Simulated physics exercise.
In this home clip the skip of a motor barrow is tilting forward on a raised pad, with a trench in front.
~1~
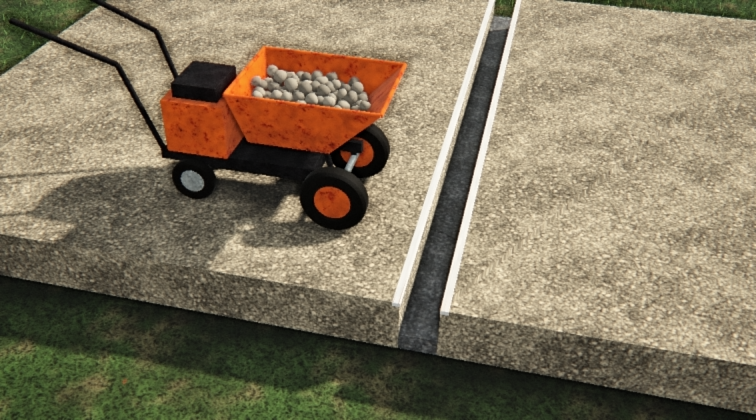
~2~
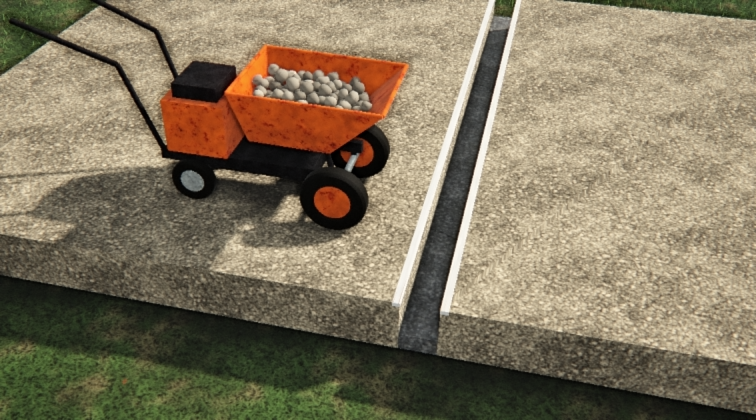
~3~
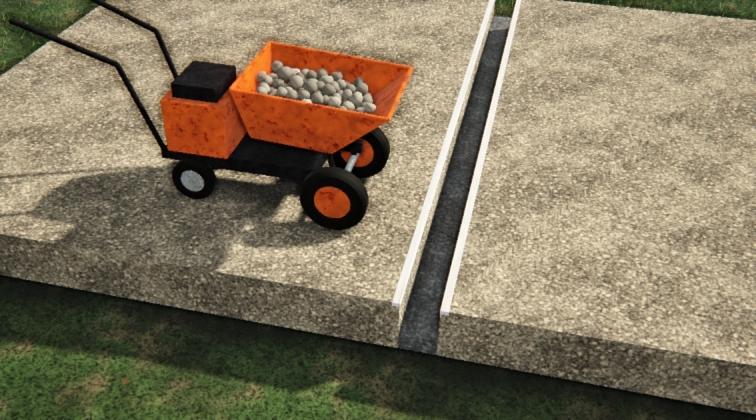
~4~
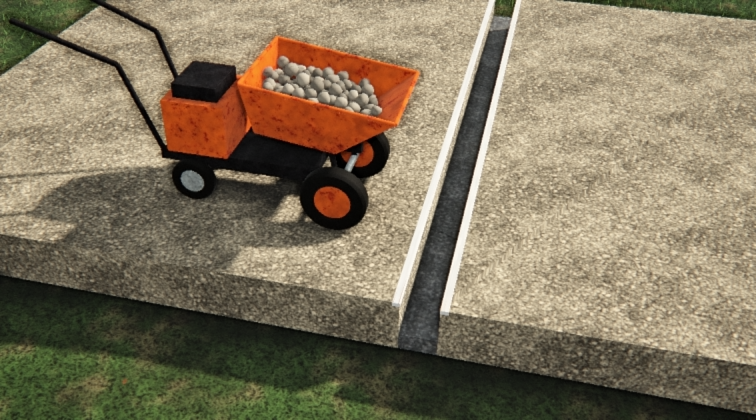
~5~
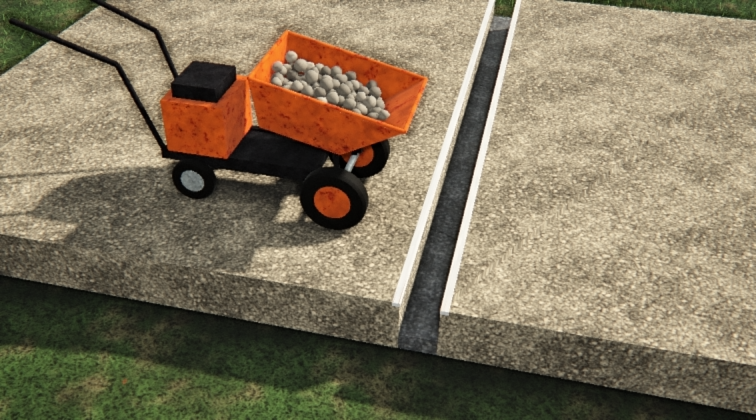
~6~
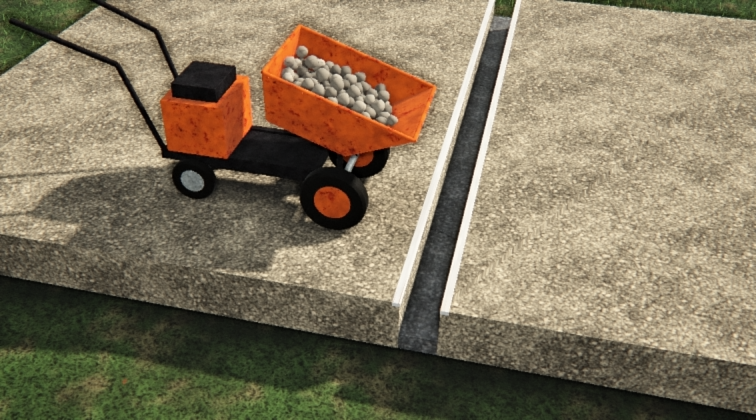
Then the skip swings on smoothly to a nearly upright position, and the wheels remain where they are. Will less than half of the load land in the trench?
The greater share will most likely not reach the trench.
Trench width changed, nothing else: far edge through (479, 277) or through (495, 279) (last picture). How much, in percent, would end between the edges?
Close to 80 per cent in the first, close to 100 per cent in the second.
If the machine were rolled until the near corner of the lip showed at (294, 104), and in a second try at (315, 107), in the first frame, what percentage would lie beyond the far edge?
In order: About 0 % and 0 %.
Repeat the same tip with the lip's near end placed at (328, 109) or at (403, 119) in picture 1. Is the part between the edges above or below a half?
First attempt: Beyond half; second attempt: Short of half.
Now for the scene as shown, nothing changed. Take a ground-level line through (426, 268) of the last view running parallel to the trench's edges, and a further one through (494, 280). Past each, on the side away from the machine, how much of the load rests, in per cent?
Roughly 80 and 40 percent.
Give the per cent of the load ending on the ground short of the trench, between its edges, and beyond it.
Short about 0 %, between about 15 %, beyond about 70 %.
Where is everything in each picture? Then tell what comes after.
In the first picture, lip of the skip at (381, 116), level; top of the load at (305, 89), river pebbles; first edge of the trench at (408, 265); far edge at (454, 272), the trench under half as wide as the skip, and about as deep as wide.
In the second picture, lip of the skip at (383, 117), level; top of the load at (307, 89).
In the third picture, lip of the skip at (388, 120), tipped barely; top of the load at (303, 97).
In the fourth picture, lip of the skip at (395, 125), tipped a little; top of the load at (293, 89).
In the fifth picture, lip of the skip at (404, 132), tipped a little; top of the load at (301, 86).
In the sixth picture, lip of the skip at (414, 141), tipped clearly; top of the load at (300, 84); first edge of the trench at (408, 265); far edge at (454, 272).
Soon, skip tipped steeply; all in the skip.
A while on, skip tipped right over; about two thirds in the skip; a stray few in or heaped over the trench; about a quarter beyond it; a stray few falling.
Towards the end, skip tipped right over; about a quarter in the skip; a small part in or heaped over the trench; about two thirds beyond it.
Finally, skip tipped right over; a small part in the skip; about a quarter in or heaped over the trench; about two thirds beyond it.
